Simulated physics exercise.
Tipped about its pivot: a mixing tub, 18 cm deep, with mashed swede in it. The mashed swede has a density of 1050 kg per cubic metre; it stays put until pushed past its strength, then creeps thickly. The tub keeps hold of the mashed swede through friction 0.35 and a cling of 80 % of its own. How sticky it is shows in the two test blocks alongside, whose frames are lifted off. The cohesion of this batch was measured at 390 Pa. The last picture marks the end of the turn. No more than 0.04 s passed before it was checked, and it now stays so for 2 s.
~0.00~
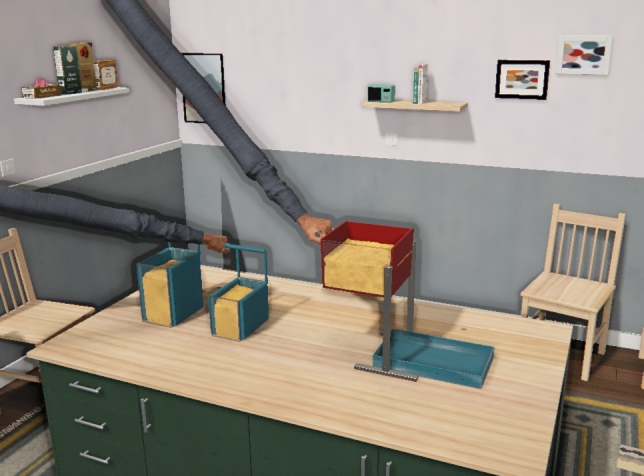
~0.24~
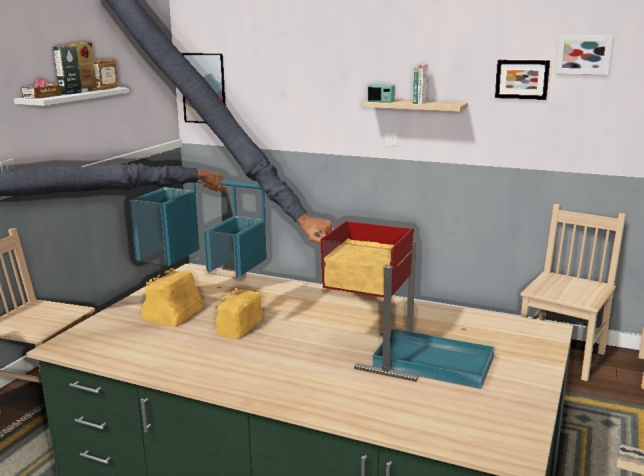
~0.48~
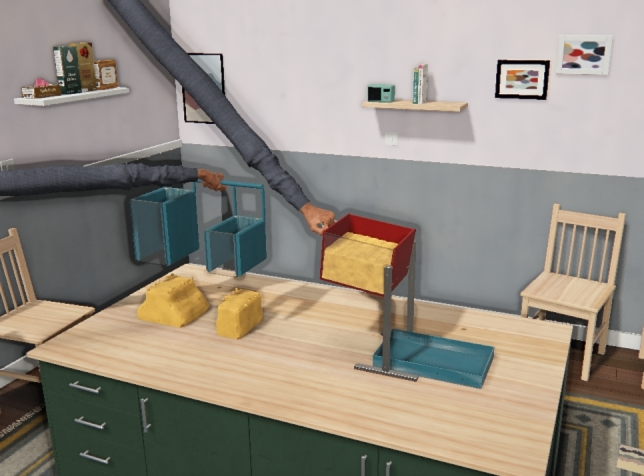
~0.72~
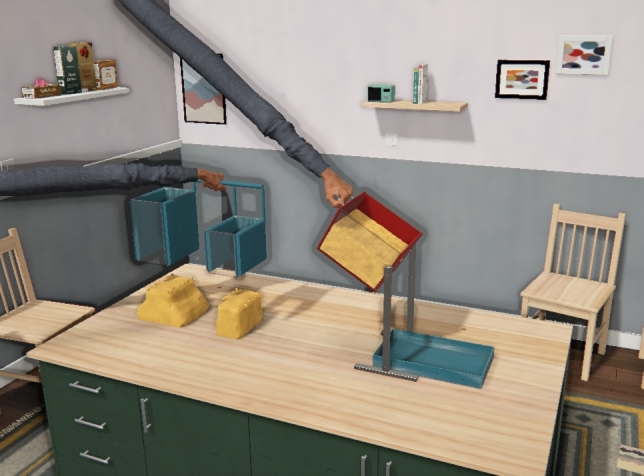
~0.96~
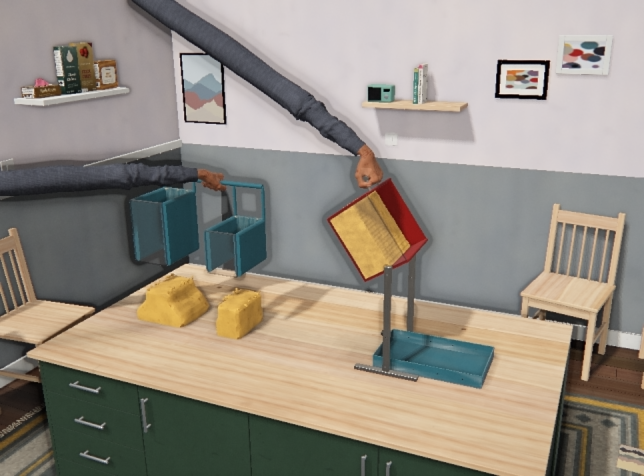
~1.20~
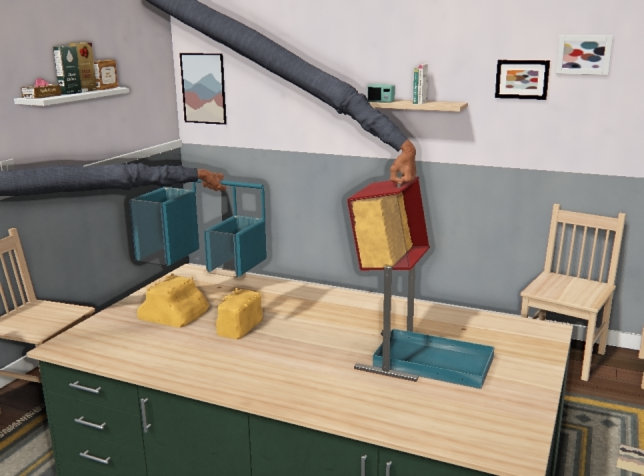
Two blue box molds were lifted off blocks of yellow mash by one gloved hand, and the taller block slumped; then another hand tilted a red tub of mash steeply up onto its side.
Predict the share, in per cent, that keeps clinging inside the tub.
I would say roughly 97 percent.
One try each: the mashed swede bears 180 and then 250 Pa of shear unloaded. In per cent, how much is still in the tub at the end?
Respectively, close to 60 % and close to 65 %.
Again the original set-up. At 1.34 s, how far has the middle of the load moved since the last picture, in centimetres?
It has moved close to 3 cm.
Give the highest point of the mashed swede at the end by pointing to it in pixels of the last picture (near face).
Looking at the last picture, I'd put it at about (400, 226).
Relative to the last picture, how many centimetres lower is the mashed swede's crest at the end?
About 8 cm.
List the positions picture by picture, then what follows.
The first frame shows handle-side rim at (323, 240), tilt 0 degrees; crest of the mashed swede at (377, 266); block heights 22 cm, 14 cm (left to right).
The second frame shows handle-side rim at (323, 240), tilt 0 degrees; crest of the mashed swede at (377, 266); block heights 18 cm, 14 cm (left to right).
The third frame shows handle-side rim at (325, 232), tilt 7 degrees; crest of the mashed swede at (327, 252); block heights 15 cm, 14 cm (left to right).
The fourth frame shows handle-side rim at (342, 209), tilt 31 degrees; crest of the mashed swede at (335, 227); block heights 15 cm, 14 cm (left to right).
The fifth frame shows handle-side rim at (368, 195), tilt 56 degrees; crest of the mashed swede at (351, 207); block heights 15 cm, 14 cm (left to right).
The sixth frame shows handle-side rim at (398, 194), tilt 79 degrees; crest of the mashed swede at (380, 201); block heights 15 cm, 14 cm (left to right).
After 1.34 s, the tub is at 79 degrees and holds 100 %.
After 1.51 s, the tub is at 79 degrees and holds 99 %.
After 1.68 s, the tub is at 79 degrees and holds 97 %.
After 1.85 s, the tub is at 79 degrees and holds 97 %.
After 3.20 s, the tub is at 79 degrees and holds 97 %.
